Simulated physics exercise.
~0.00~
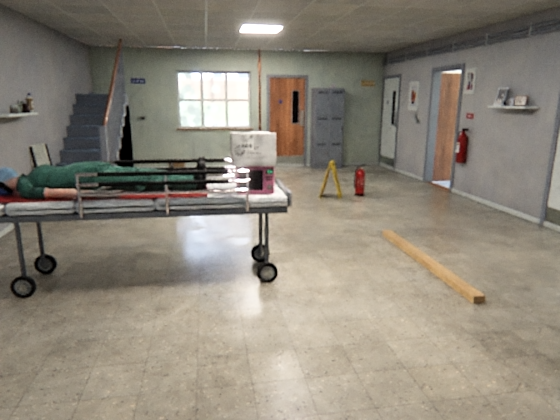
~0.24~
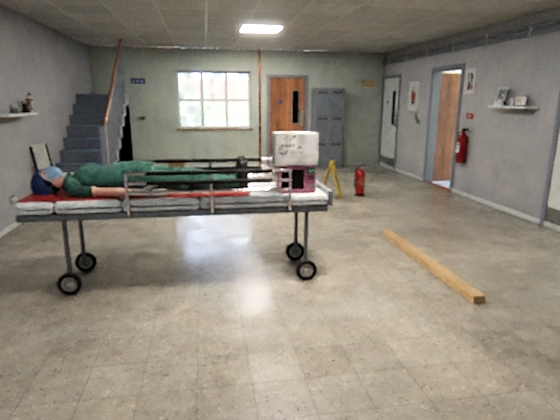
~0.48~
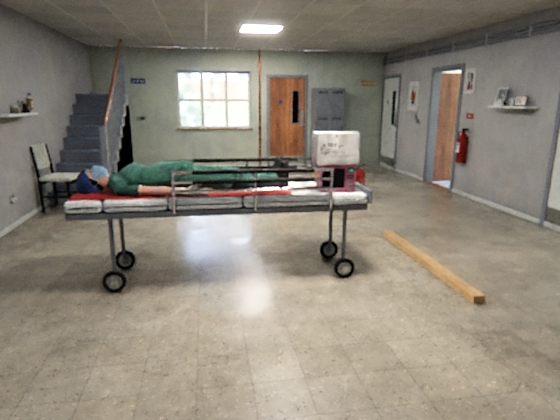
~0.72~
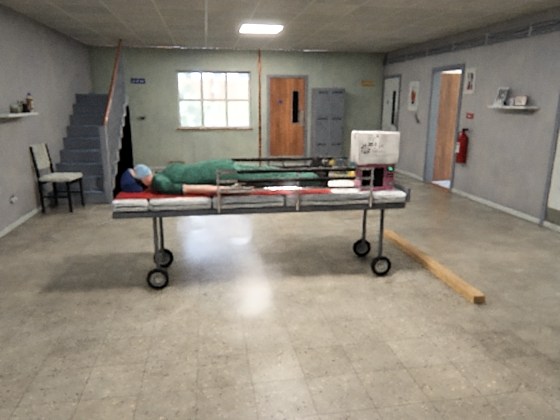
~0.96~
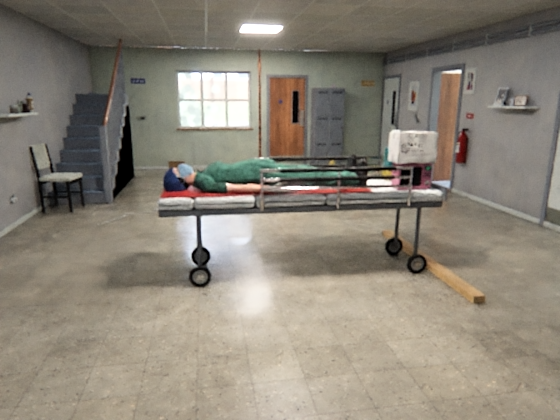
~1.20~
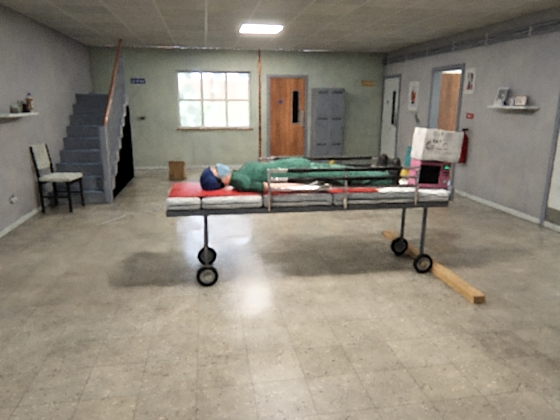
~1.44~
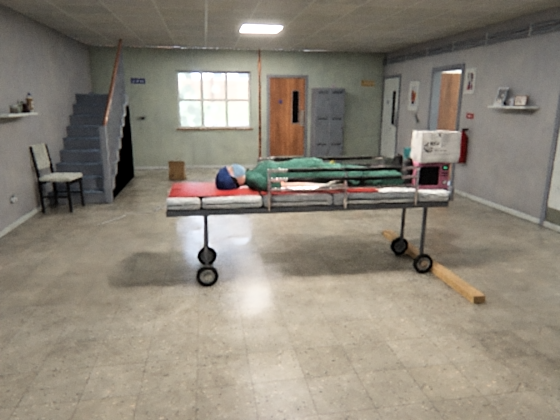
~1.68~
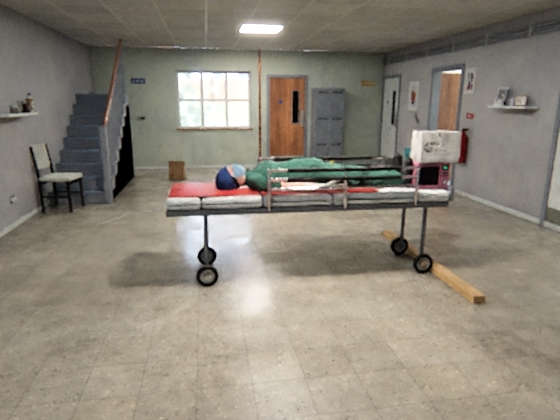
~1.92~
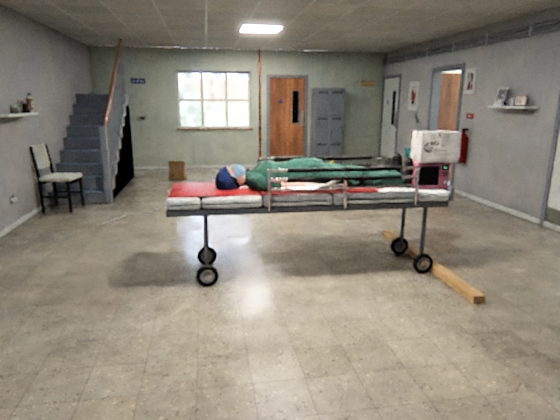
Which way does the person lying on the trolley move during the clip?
The person moves to the right, carried along by the rolling trolley and then sliding a little further that way as it stops.
A person in green with a blue cap lies on a ward trolley, head to the left, in a grey-walled hall seen from a still, side-on view. A white holdall and a pink monitor stand at the right end, with smaller items partly hidden near the feet. The trolley rolls right across the pale floor towards a wooden sill and stops there, staying level. The person slides a little further right along the red and white bedding, then settles short of the foot end. The holdall and monitor remain upright aboard, and everything comes to rest.
